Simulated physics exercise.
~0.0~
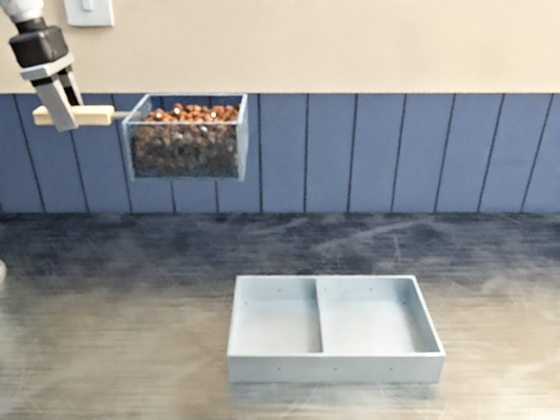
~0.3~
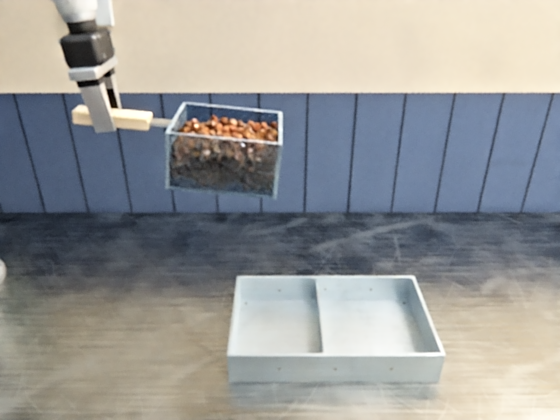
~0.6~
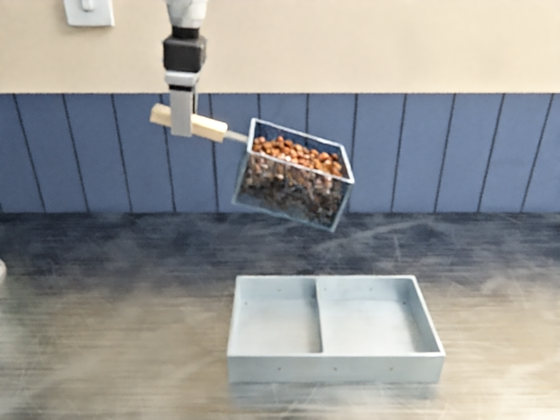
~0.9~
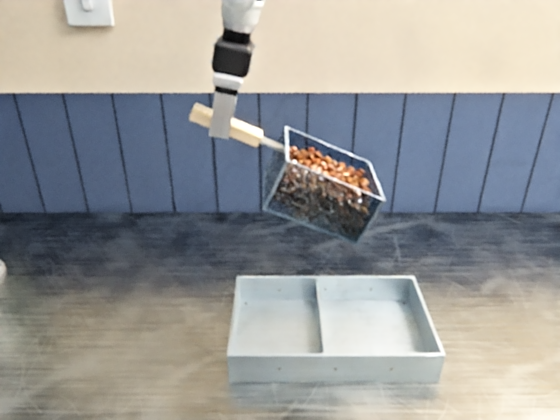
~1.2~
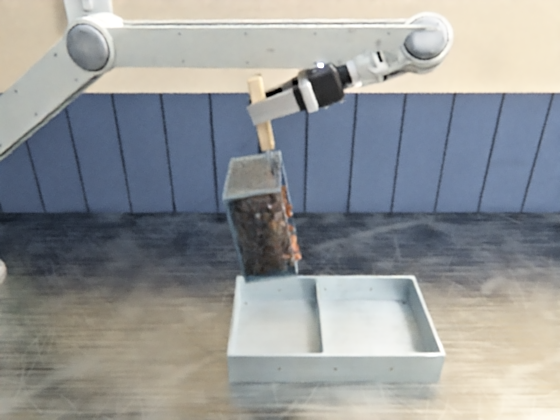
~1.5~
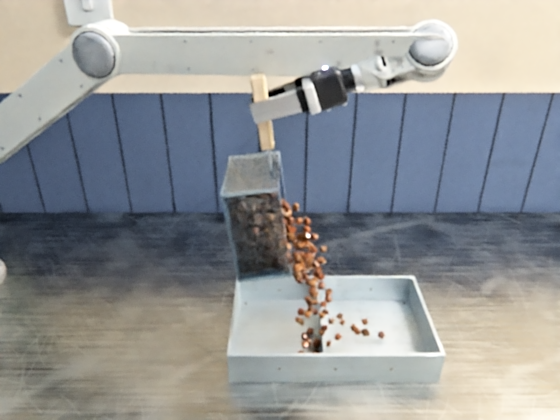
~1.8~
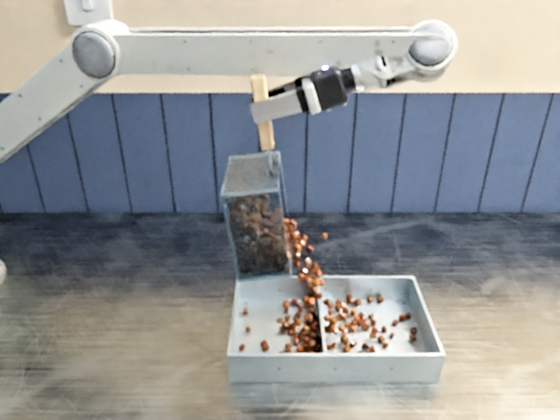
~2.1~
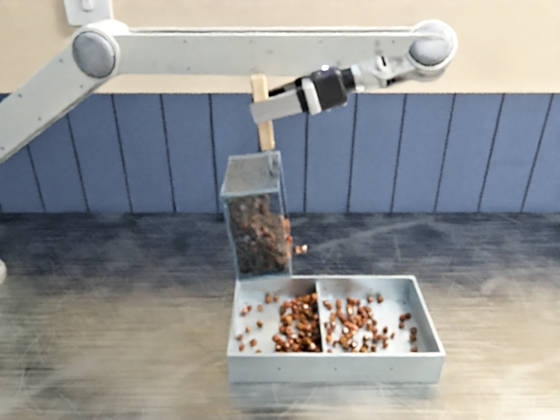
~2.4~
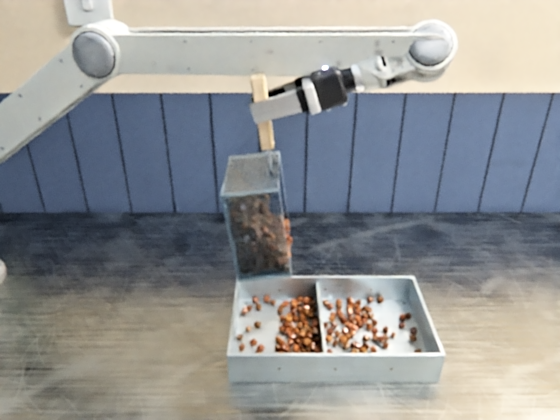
A robot arm carries a clear box of small brown pellets to the right over a pale divided tray, tips it steeply so that pellets spill into both compartments, then holds still with many pellets still inside the tilted box.
